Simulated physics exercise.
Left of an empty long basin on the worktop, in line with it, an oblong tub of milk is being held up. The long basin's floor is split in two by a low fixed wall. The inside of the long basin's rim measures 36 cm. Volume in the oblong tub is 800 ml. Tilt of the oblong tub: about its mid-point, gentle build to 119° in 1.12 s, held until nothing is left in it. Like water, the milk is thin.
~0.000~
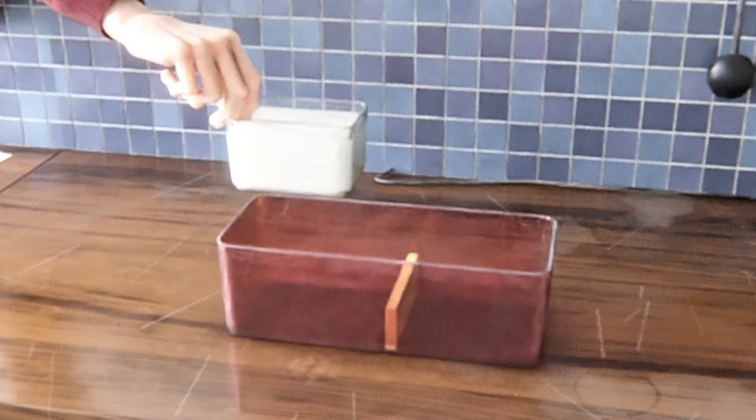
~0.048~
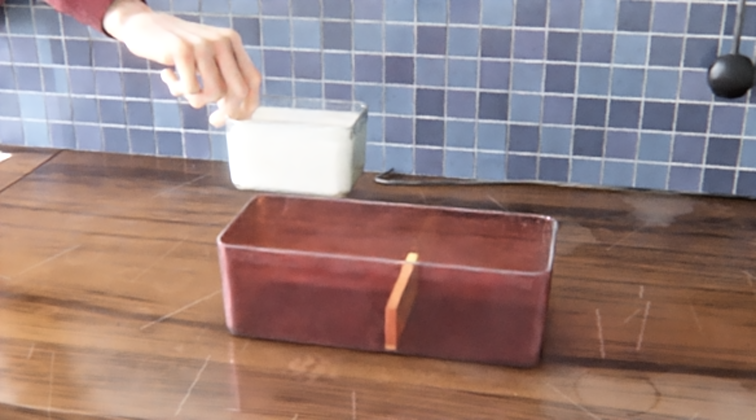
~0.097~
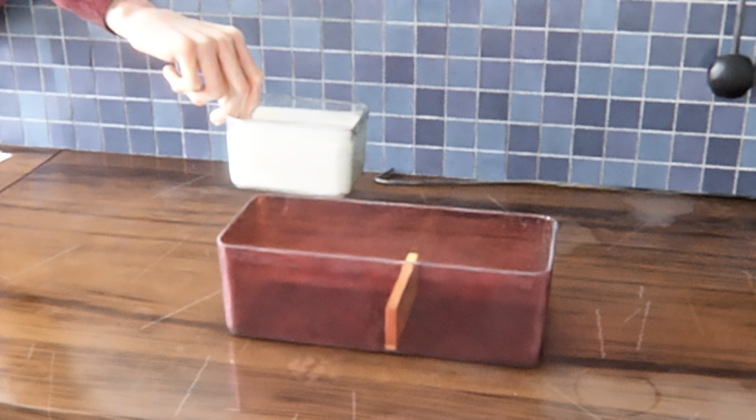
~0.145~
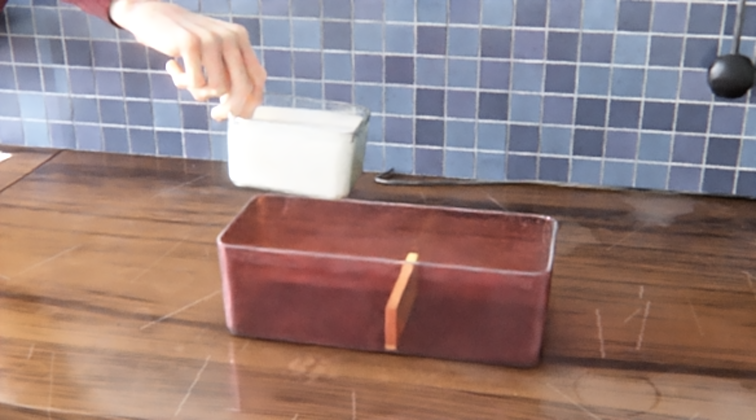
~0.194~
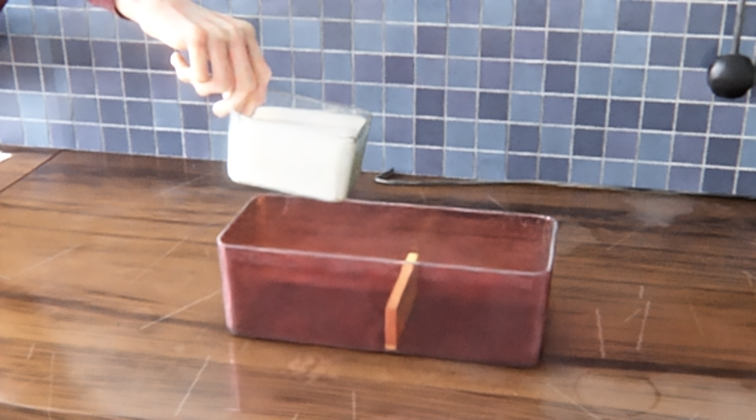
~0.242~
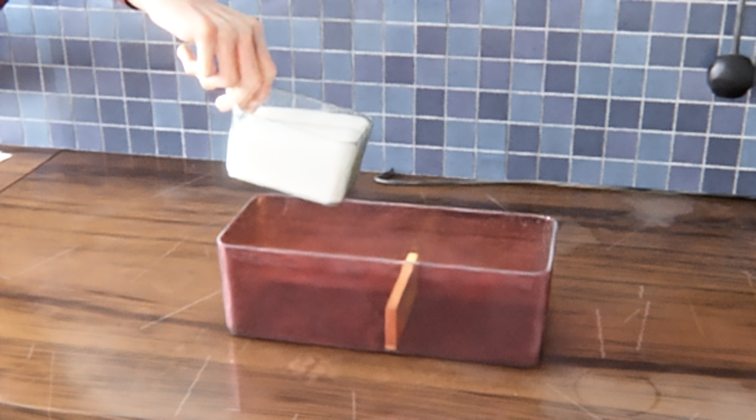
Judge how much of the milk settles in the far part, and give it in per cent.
Some 62 per cent settles in the far part.
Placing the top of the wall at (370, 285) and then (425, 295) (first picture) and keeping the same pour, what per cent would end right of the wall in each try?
80 % and 35 %.
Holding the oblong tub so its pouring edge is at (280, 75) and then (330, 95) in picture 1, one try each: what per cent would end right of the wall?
Some 5 and 35 per cent, in that order.
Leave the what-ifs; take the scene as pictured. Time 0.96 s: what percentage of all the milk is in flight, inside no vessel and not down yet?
In-air share: About 3 %.
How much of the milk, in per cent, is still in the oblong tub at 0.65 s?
Near 42 in a hundred.
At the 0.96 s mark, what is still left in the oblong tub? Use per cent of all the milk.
4 %.
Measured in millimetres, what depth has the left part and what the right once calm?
Final reading - left some 10 mm, right some 22 mm.
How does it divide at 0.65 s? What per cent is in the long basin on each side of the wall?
Around 2 on the left and around 28 on the right.
After 0.65 s the tilt is 75° and 42 per cent is still to pour, 2 is left of the wall and 28 right of it.
After 0.96 s the tilt is 113° and 4 per cent is still to pour, 31 is left of the wall and 62 right of it.
After 1.28 s the tilt is 119° and 0 per cent is still to pour, 37 is left of the wall and 62 right of it.
After 1.62 s the tilt is 119° and 0 per cent is still to pour, 37 is left of the wall and 62 right of it.
In the end 37 per cent lies left of the wall, 62 right of it and 1 outside.
